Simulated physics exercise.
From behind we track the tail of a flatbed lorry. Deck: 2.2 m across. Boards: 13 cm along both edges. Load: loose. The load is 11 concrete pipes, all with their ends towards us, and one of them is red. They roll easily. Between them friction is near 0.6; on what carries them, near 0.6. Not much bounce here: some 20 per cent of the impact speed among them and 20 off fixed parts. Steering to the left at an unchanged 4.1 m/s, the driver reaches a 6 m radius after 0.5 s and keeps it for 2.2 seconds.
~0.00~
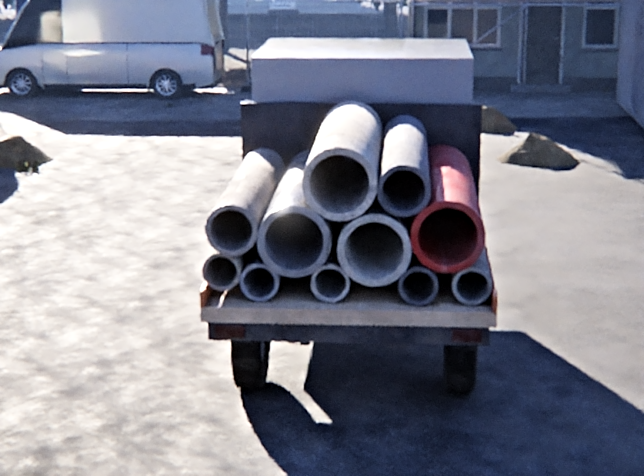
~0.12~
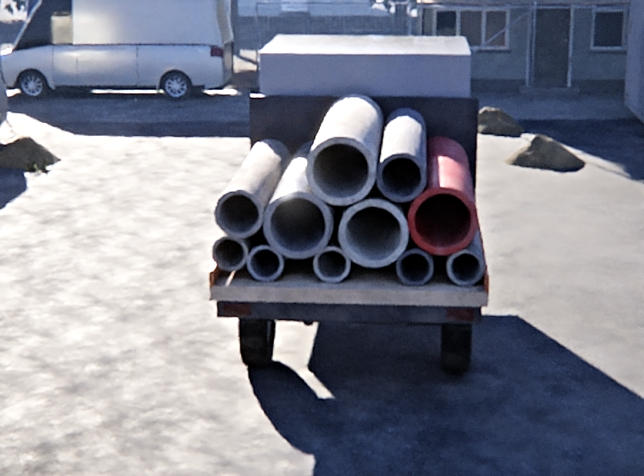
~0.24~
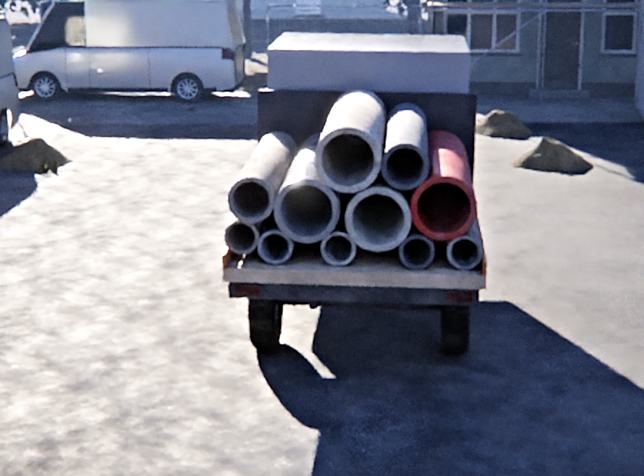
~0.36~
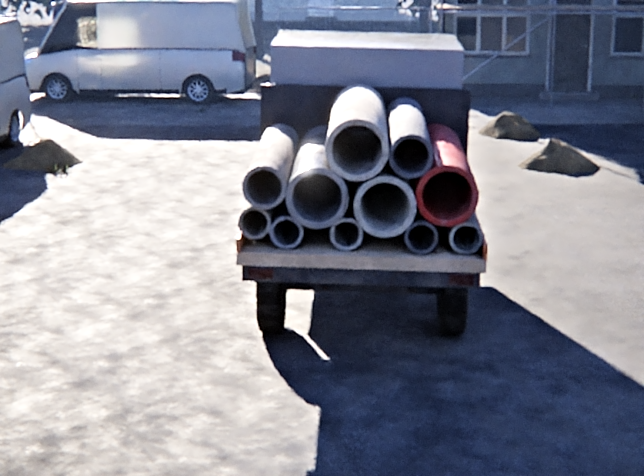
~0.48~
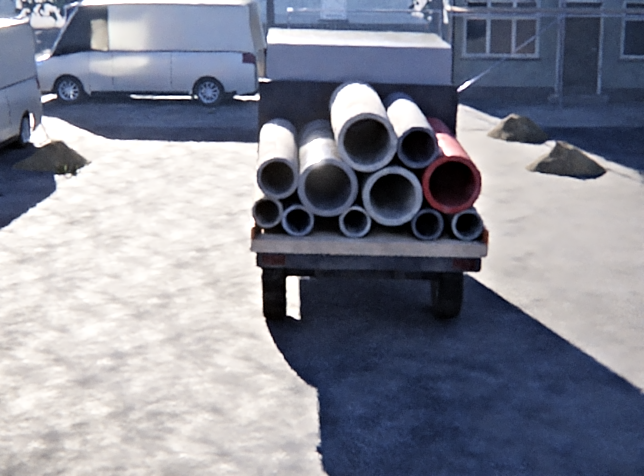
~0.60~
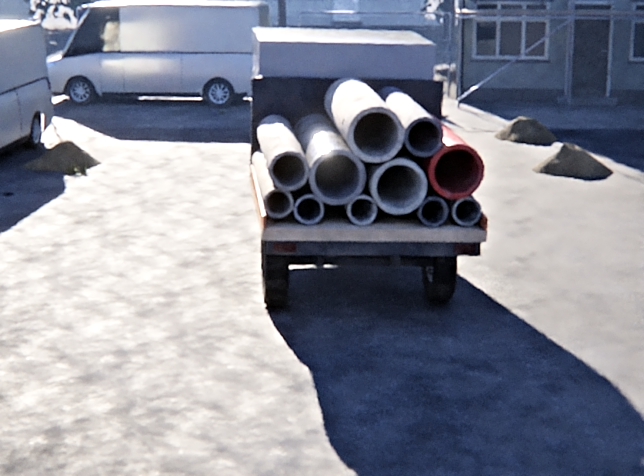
We see the back of a flatbed lorry stacked with grey pipes and one red one, driving away across a sunlit yard past parked vans; it turns gradually left, and its deck leans slightly down to the right.
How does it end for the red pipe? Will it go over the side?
It comes off.
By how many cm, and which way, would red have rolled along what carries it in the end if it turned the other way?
Leftwards by roughly 35 cm.
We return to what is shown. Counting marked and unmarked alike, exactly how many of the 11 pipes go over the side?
The count is 3.
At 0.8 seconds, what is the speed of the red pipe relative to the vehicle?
Speed approx. 0.8 m/s.
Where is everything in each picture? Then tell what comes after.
Red (448, 237); 5 of the 11 make up the bottom layer, in the first picture.
Red (443, 221); the deck is level, in the second picture.
Red (444, 208); the deck is a shade lower on the right, in the third picture.
Red (447, 196); the deck slopes 1° down to the right, in the fourth picture.
Red (452, 184); the deck slopes 2° down to the right, in the fifth picture.
Red (457, 172); the deck slopes 2° down to the right, in the sixth picture.
By 0.8 s, red is up on others, 20 cm from the right edge, rolling right; 0 gone from the deck.
By 1.0 s, red is up on others, 5 cm from the right edge, rolling right; 0 gone from the deck.
By 1.2 s, red is over the right board and falling; 1 gone from the deck.
Finally (3.3 s), red is over the right board and gone; 3 gone from the deck.
